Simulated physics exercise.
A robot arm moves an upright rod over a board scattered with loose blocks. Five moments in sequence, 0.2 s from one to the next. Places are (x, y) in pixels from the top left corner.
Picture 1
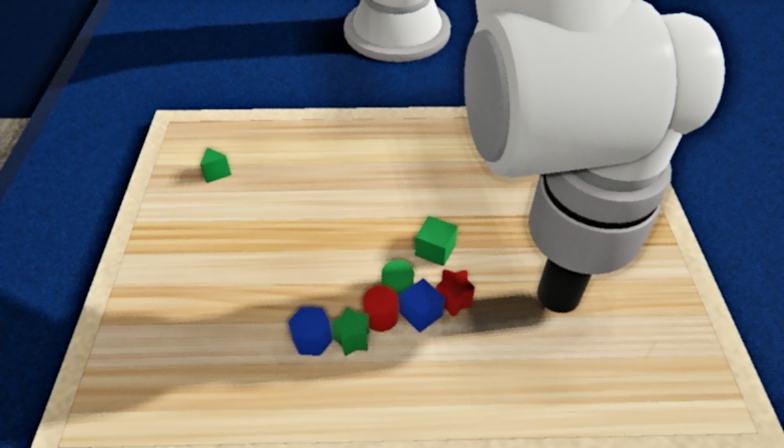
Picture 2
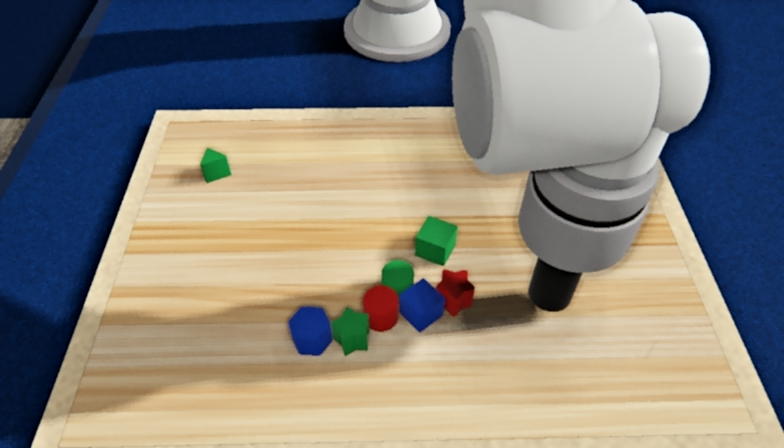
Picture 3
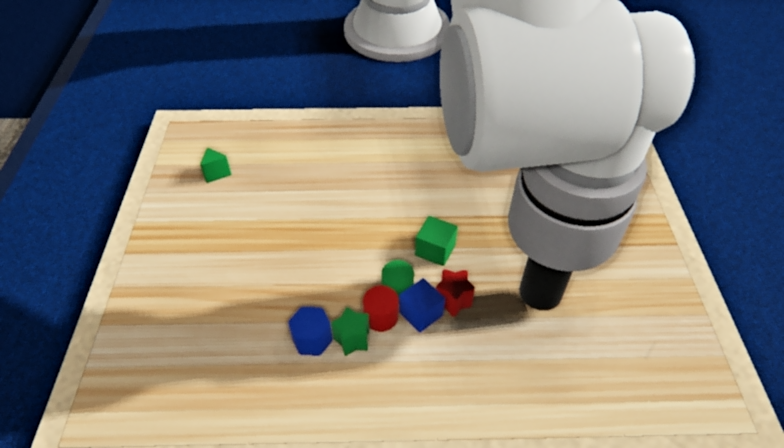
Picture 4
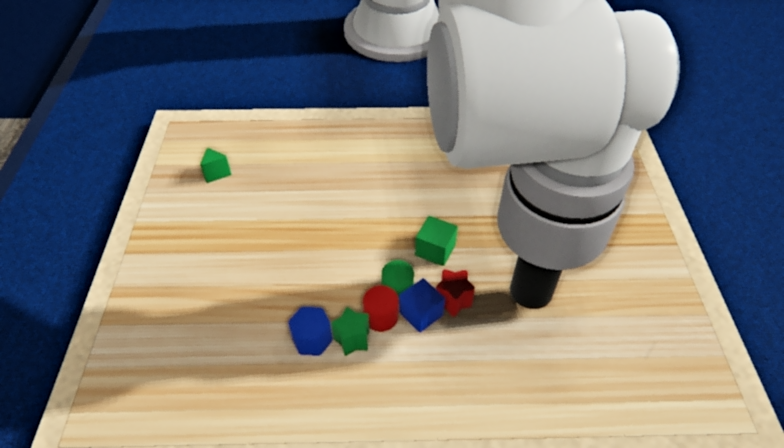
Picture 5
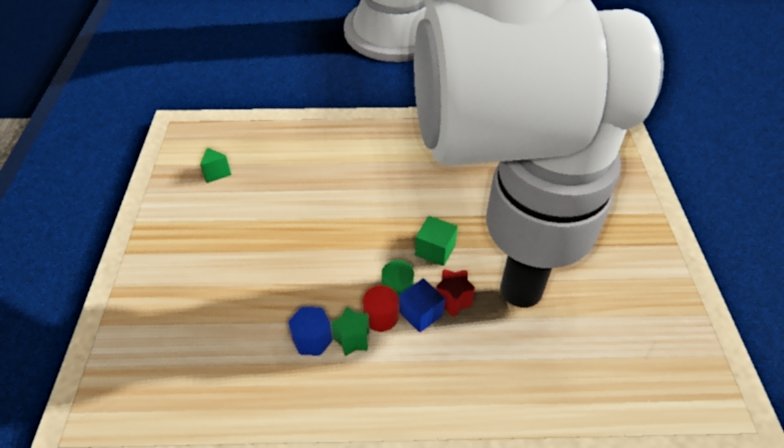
A robot arm slid its upright black rod a short way left across the wooden board, drawing nearer to the red star, while the scattered red, green and blue blocks all stayed still.
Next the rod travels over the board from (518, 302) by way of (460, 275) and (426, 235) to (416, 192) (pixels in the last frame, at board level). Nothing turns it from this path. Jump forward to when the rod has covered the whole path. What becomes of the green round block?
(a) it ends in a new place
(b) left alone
The answer is b.
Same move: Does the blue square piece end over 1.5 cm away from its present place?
I expect not.
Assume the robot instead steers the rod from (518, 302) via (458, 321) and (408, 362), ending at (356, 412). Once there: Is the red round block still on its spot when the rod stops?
In short: No.
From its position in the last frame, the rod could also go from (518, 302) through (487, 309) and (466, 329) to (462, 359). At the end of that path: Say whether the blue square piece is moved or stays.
It will end up elsewhere.
On the path given first. One third of the way, rod at (460, 262); blue square piece at (418, 301); red star at (444, 281), turned 40° anticlockwise.
Two thirds of the way, rod at (427, 222); blue square piece at (418, 301); green square piece at (414, 191), turned 40° clockwise; red star at (443, 281), turned 45° anticlockwise.
At the end, rod at (416, 180); green round block in place; blue square piece at (418, 301); green square piece at (401, 152), turned 25° clockwise; red star at (443, 281), turned 45° anticlockwise.
